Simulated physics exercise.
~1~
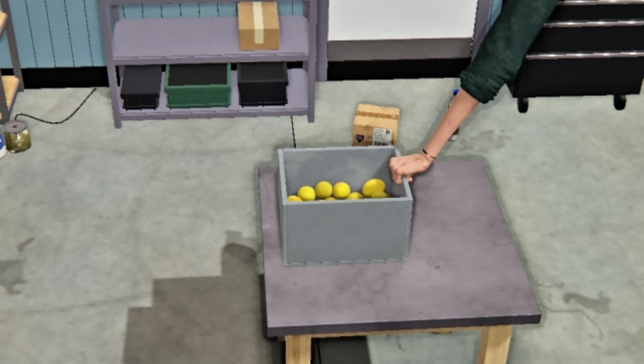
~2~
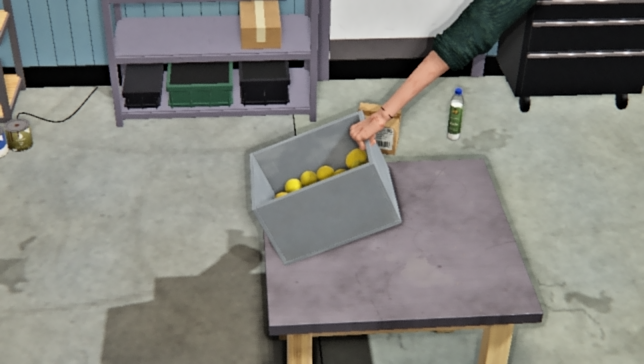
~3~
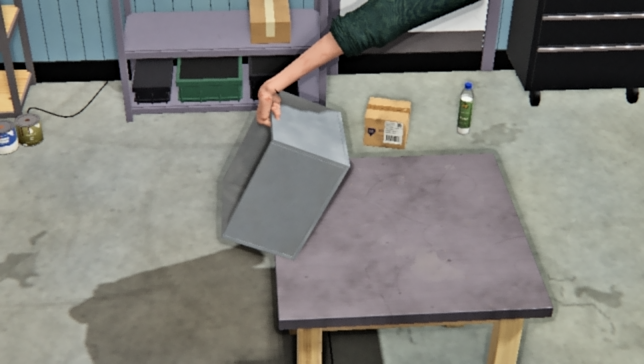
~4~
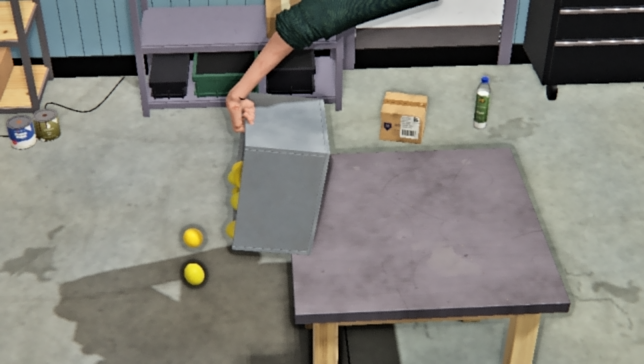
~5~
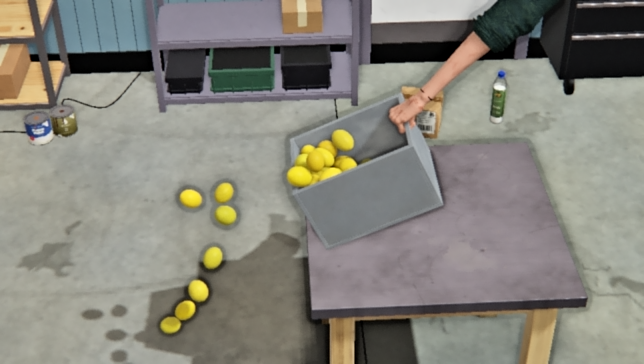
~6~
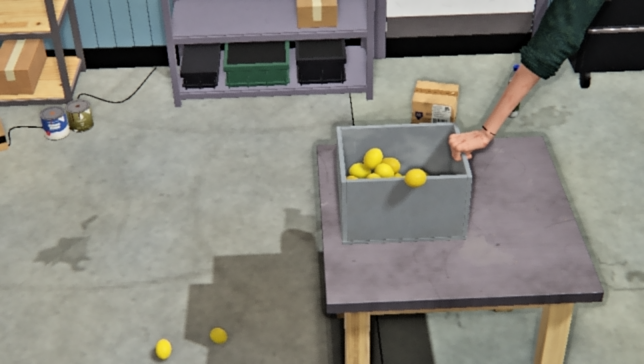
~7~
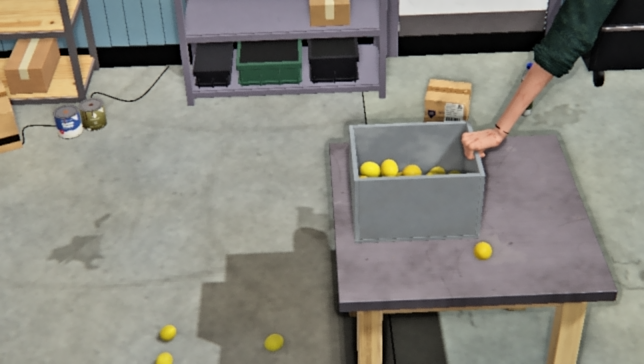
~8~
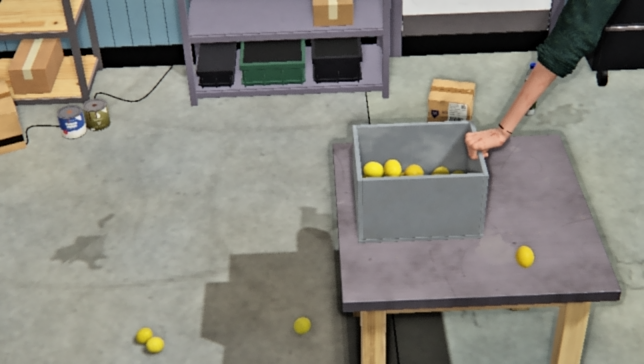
An arm in a dark green sleeve grips the right side of a grey basket of yellow lemons on a purplish-grey table, seen from above in a workshop with a concrete floor, a shelf of bins behind and a dark cabinet at the right. The hand tips the basket steeply over the table's left edge, and lemons spill to the floor. It then swings the basket back and sets it flat on the table. One lemon drops onto the tabletop and rolls right, while others roll across the floor. Most lemons appear to remain inside, with the hand still holding the rim.
